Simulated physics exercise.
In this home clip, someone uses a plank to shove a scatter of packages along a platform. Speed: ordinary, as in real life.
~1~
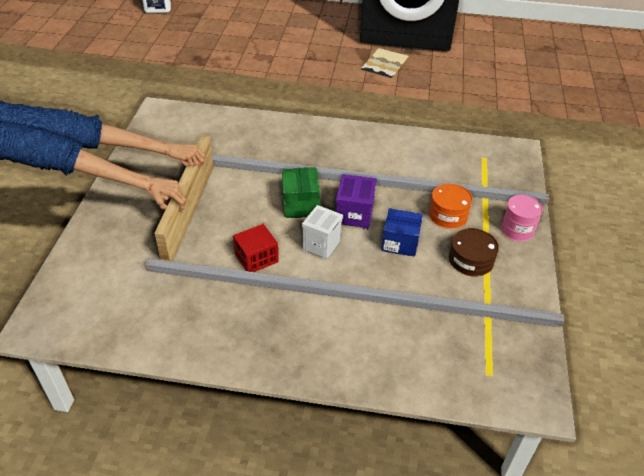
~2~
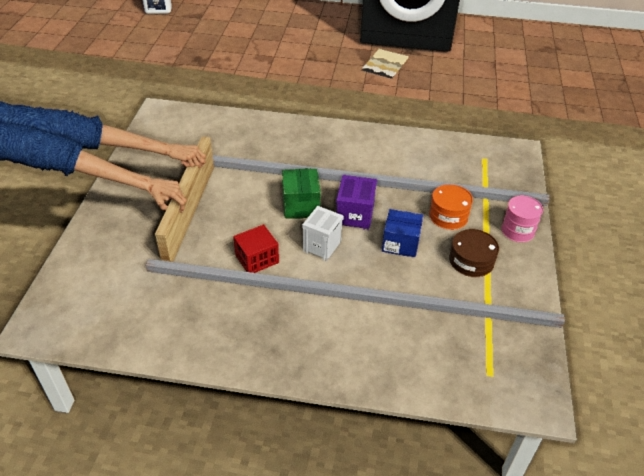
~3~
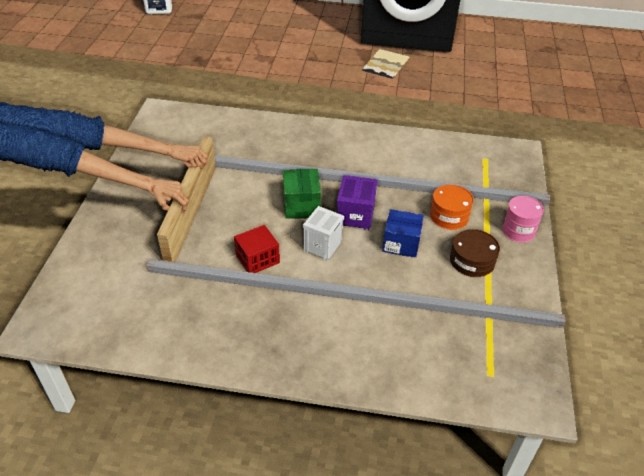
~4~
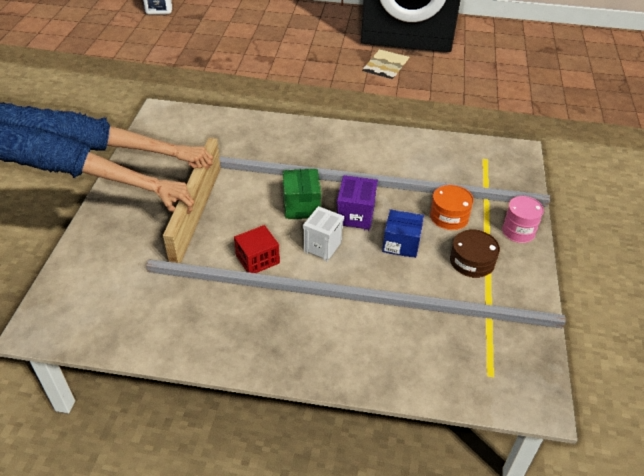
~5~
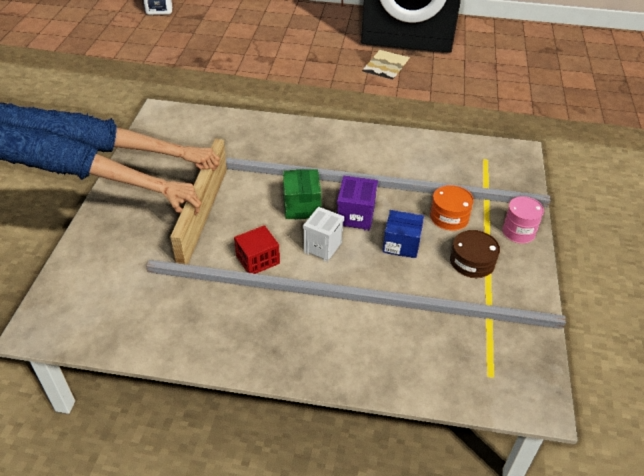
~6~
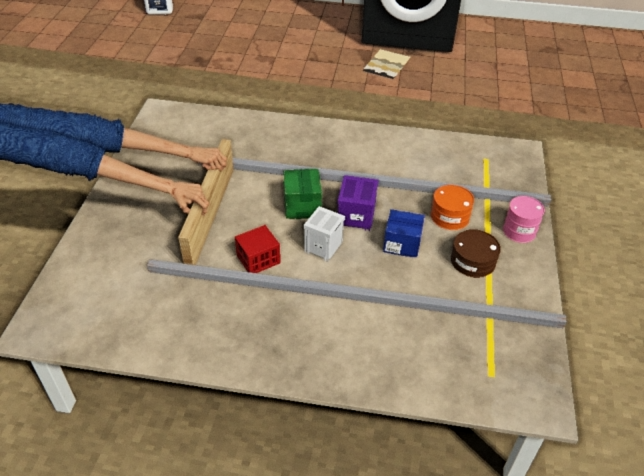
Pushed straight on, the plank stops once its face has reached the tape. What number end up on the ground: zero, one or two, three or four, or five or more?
The number sent down is middling, three or four.
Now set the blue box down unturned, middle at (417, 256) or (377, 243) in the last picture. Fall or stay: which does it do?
At the first spot it remains, and at the second it remains.
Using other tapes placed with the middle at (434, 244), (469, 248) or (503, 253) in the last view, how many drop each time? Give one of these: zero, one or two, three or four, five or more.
Taking them in turn, one to two; one to two; three or four.
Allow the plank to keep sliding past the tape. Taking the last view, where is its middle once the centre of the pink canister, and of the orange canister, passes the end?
The middle is at (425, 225) when it's the pink canister, and at (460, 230) when it's the orange canister.
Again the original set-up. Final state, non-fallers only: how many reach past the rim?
The total comes out at 1.
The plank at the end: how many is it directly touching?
3 in contact.
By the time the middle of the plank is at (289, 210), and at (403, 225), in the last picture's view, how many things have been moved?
First 3, then 8.
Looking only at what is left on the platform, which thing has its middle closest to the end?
Answer: The purple tote.
Soon after, none off yet; pink canister at rest near (523, 219); brown canister at rest near (475, 253); orange canister at rest near (452, 207).
After that, none off yet; pink canister at rest near (523, 219); brown canister displaced a little near (483, 256); orange canister displaced about its own width near (486, 211).
In the end, the number that fall off is three or four; gone, orange canister, brown canister and pink canister.
